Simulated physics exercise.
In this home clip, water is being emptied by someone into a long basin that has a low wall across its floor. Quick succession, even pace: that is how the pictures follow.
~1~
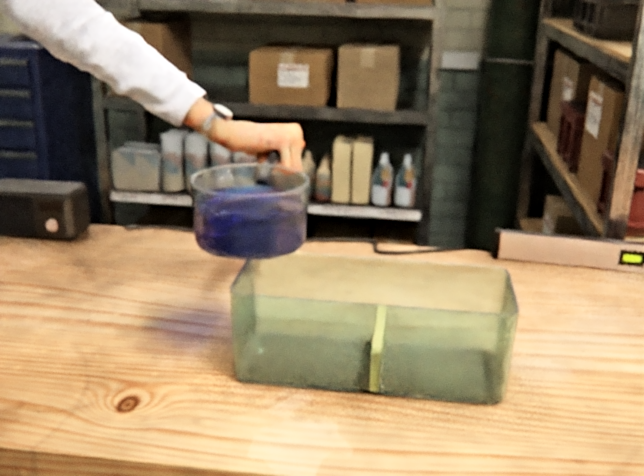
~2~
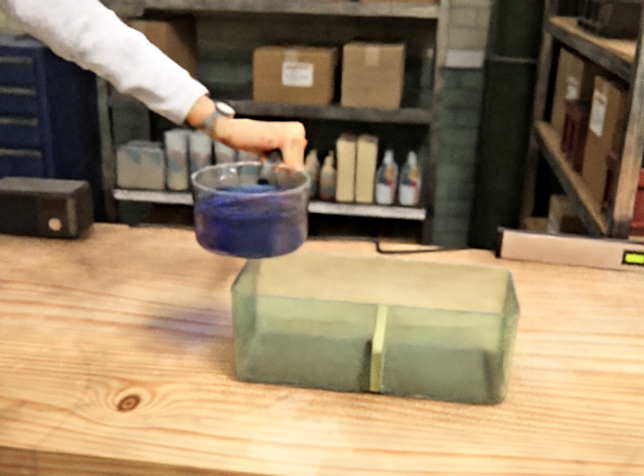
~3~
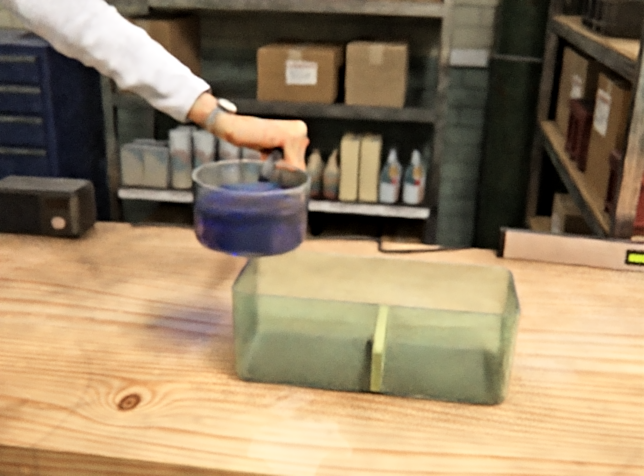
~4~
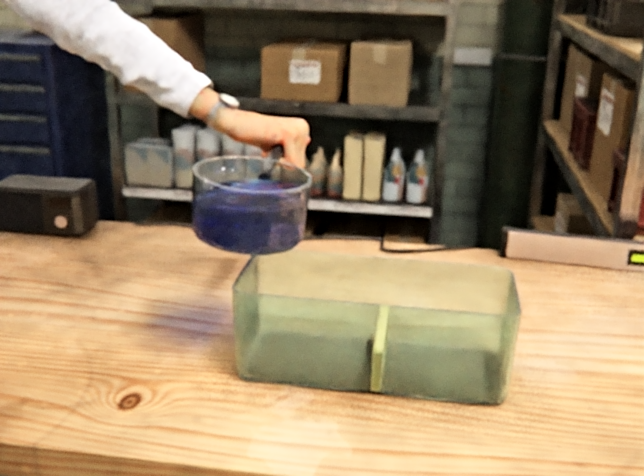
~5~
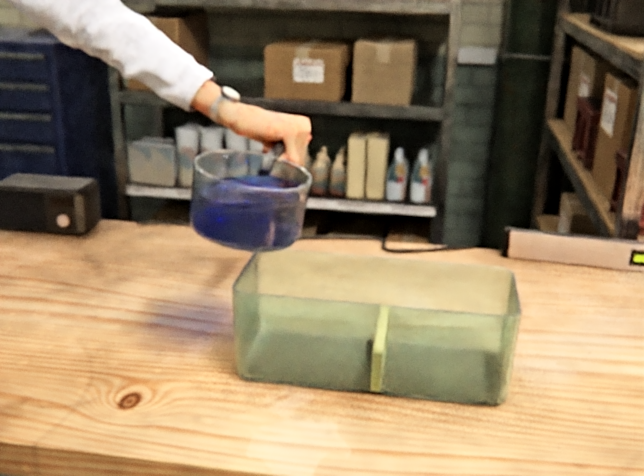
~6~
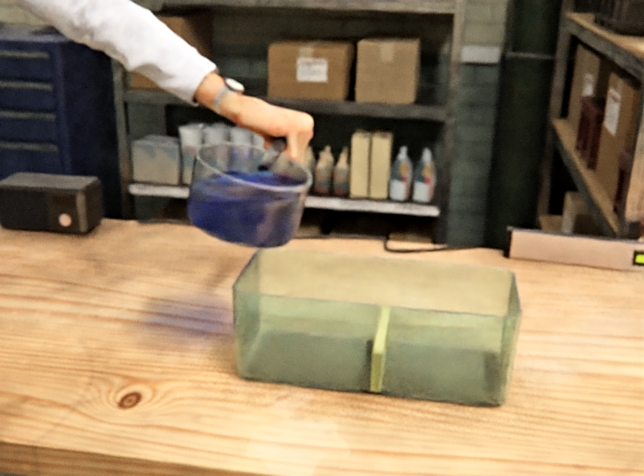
A hand holding a clear round container of blue liquid stays above the left end of a long greenish basin with a low divider, then gradually tilts the container slightly to the right over a wooden table.
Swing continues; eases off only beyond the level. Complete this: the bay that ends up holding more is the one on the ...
... right.
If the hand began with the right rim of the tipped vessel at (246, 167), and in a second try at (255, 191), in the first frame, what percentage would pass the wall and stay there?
5 % and 5 %.
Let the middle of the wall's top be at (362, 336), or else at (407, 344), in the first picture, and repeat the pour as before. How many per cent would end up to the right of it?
In order, near 90 and 20 in a hundred.
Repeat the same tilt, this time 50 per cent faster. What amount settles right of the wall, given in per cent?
It comes to some 70 in a hundred.
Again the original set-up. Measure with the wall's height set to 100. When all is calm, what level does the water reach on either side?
Close to 20 for the left and 50 for the right.
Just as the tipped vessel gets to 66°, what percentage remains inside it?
Near 75 percent is still in there.
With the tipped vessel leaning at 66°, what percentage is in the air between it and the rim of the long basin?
About 25 per cent.
A moment on, the tilt is 66° and 74 per cent is still to pour, 2 is left of the wall and 0 right of it.
Next, the tilt is 94° and 20 per cent is still to pour, 11 is left of the wall and 45 right of it.
Then the tilt is 97° and 3 per cent is still to pour, 22 is left of the wall and 70 right of it.
Later the tilt is 97° and 0 per cent is still to pour, 28 is left of the wall and 71 right of it.
Finally, 28 per cent lies left of the wall, 71 right of it and 1 outside.
